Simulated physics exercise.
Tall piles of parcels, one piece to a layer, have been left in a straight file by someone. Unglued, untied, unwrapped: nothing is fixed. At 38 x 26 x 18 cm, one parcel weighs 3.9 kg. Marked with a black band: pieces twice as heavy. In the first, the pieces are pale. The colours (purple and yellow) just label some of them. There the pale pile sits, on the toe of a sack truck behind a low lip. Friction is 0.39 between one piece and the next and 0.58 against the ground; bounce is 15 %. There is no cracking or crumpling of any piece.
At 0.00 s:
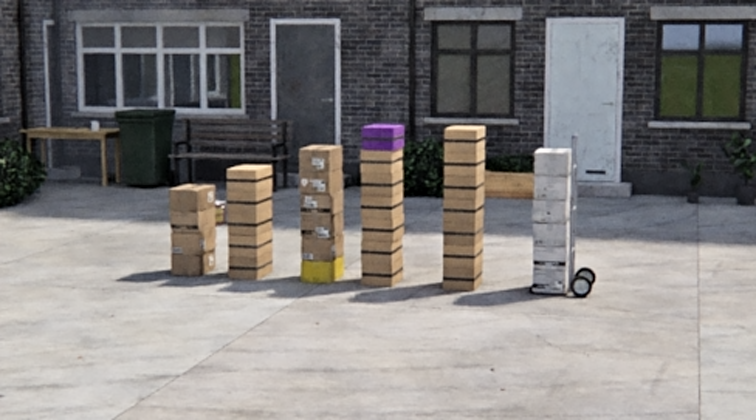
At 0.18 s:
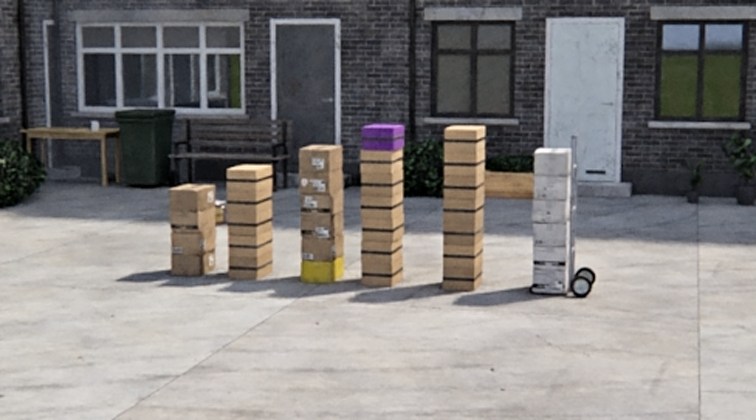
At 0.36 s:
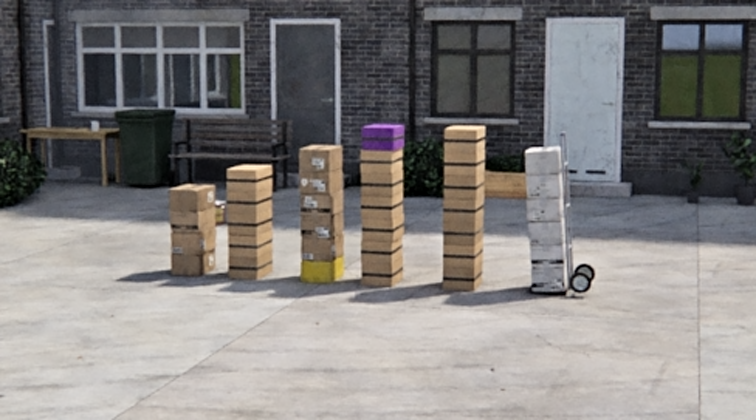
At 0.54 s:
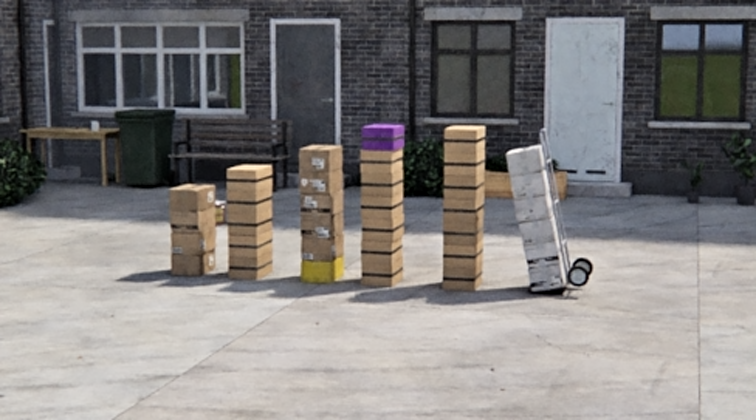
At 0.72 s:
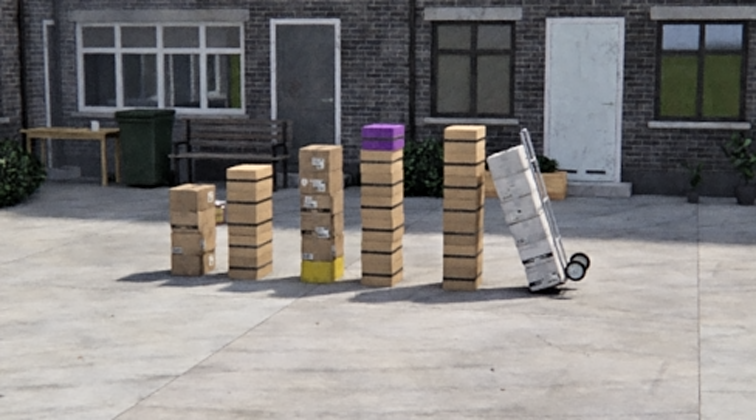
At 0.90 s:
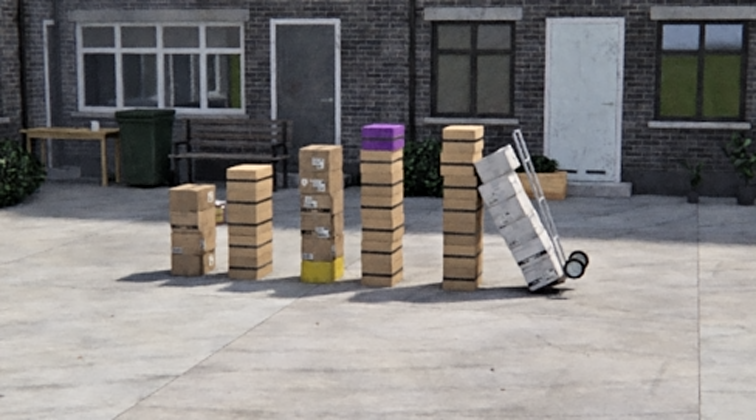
In this clip, stacks of brown parcels, one topped with purple and one with a yellow base, stand in a row while a sack truck and its pale stack lean left, touching the nearest brown stack and shifting its upper part slightly.
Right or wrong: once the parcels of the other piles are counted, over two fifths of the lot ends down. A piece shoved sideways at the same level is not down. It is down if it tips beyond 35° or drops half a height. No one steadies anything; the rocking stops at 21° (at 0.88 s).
Wrong.
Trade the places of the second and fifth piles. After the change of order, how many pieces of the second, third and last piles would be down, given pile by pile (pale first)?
Down per pile: Second 0, third 0, last 0.
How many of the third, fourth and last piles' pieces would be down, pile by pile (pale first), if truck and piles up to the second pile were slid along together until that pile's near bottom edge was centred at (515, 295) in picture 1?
Third 0, fourth 0, last 0.
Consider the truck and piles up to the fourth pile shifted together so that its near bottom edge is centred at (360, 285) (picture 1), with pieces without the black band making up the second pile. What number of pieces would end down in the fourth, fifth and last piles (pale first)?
Fourth 5, fifth 4, last 4.
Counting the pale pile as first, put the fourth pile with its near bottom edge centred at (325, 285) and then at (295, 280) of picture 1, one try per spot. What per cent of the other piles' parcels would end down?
Try 1: 0 %; try 2: 0 %.
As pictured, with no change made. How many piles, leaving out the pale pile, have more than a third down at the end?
0 in all.
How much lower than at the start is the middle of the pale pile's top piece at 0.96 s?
Drop so far: Roughly 0 cm.
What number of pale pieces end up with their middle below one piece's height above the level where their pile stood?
1 of them.
After 0.96 s, 0 of the pale pile down; none of the 29 other parcels down, 2 disturbed.
In the end (1.9 s), 0 of the pale pile down; none of the 29 other parcels down, 2 disturbed; yellow parcel unmoved; purple parcel unmoved. That is 0 per cent. From the last view, middles, yellow parcel near (323, 268), purple parcel near (383, 137).
